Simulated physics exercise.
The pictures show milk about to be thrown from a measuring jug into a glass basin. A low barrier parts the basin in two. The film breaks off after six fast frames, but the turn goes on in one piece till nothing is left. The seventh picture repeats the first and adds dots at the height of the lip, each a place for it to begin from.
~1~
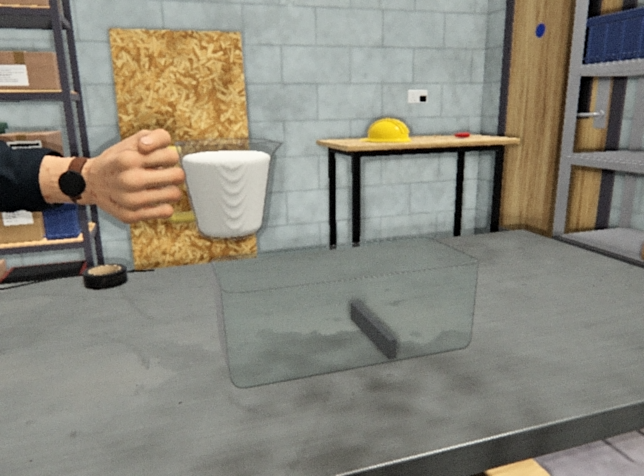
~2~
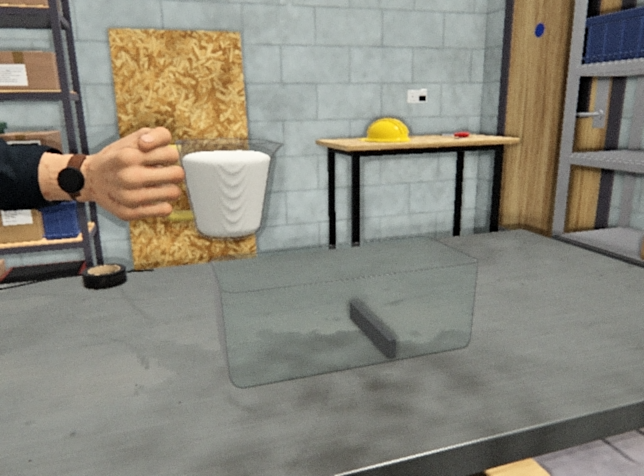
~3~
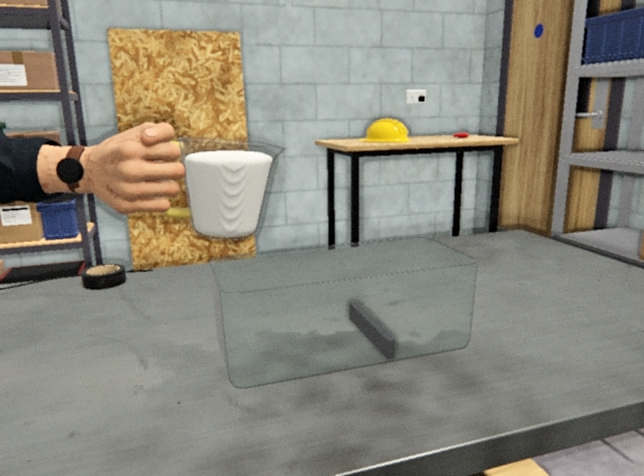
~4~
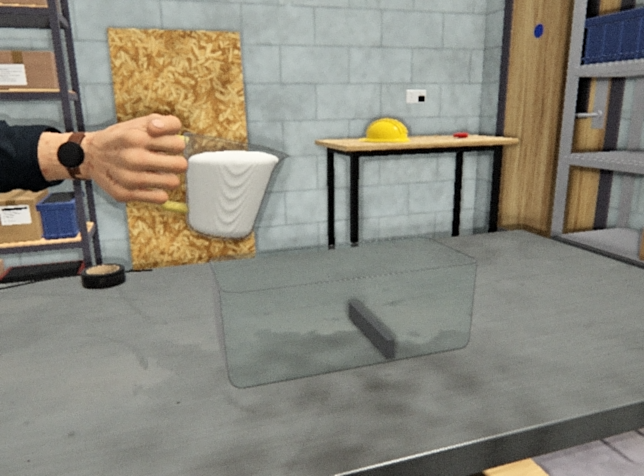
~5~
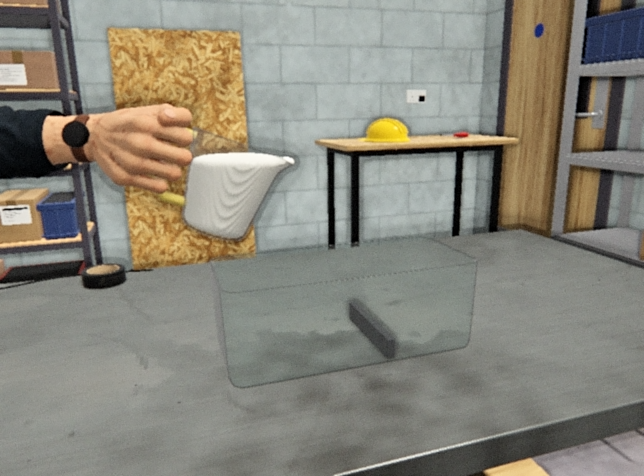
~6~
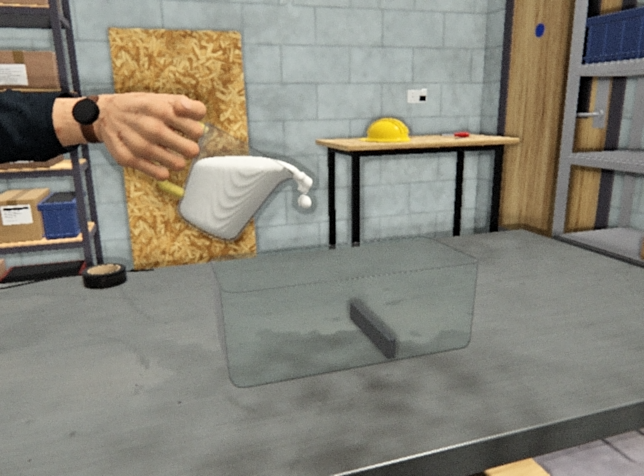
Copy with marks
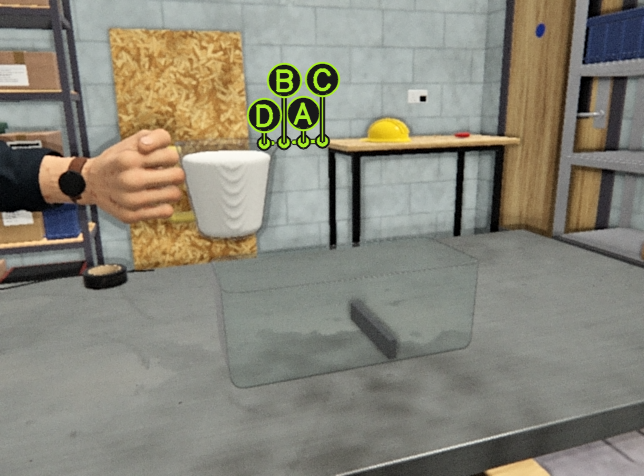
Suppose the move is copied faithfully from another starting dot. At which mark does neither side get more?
Best: C.
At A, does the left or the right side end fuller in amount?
The left one.
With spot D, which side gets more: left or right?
The left side.
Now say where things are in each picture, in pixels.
The first picture shows upright, lip at (281, 142); basin from (230, 387) to (469, 344); top of the wall at (372, 319); nothing has left yet.
The second picture shows upright, lip at (282, 143); nothing has left yet.
The third picture shows tipped about 6°, lip at (284, 148); nothing has left yet.
The fourth picture shows tipped about 12°, lip at (288, 155); nothing has left yet.
The fifth picture shows tipped about 21°, lip at (292, 165); nothing has left yet.
The sixth picture shows tipped about 32°, lip at (295, 177); milk is over the lip, down to (305, 204).
In lime, A at (303, 141); B at (284, 142); C at (322, 141); D at (264, 143).
Choosing A, about 83 % ends left of the wall and 16 % right of it.
Choosing B, about 88 % ends left of the wall and 11 % right of it.
Choosing C, about 48 % ends left of the wall and 51 % right of it.
Choosing D, about 87 % ends left of the wall and 13 % right of it.
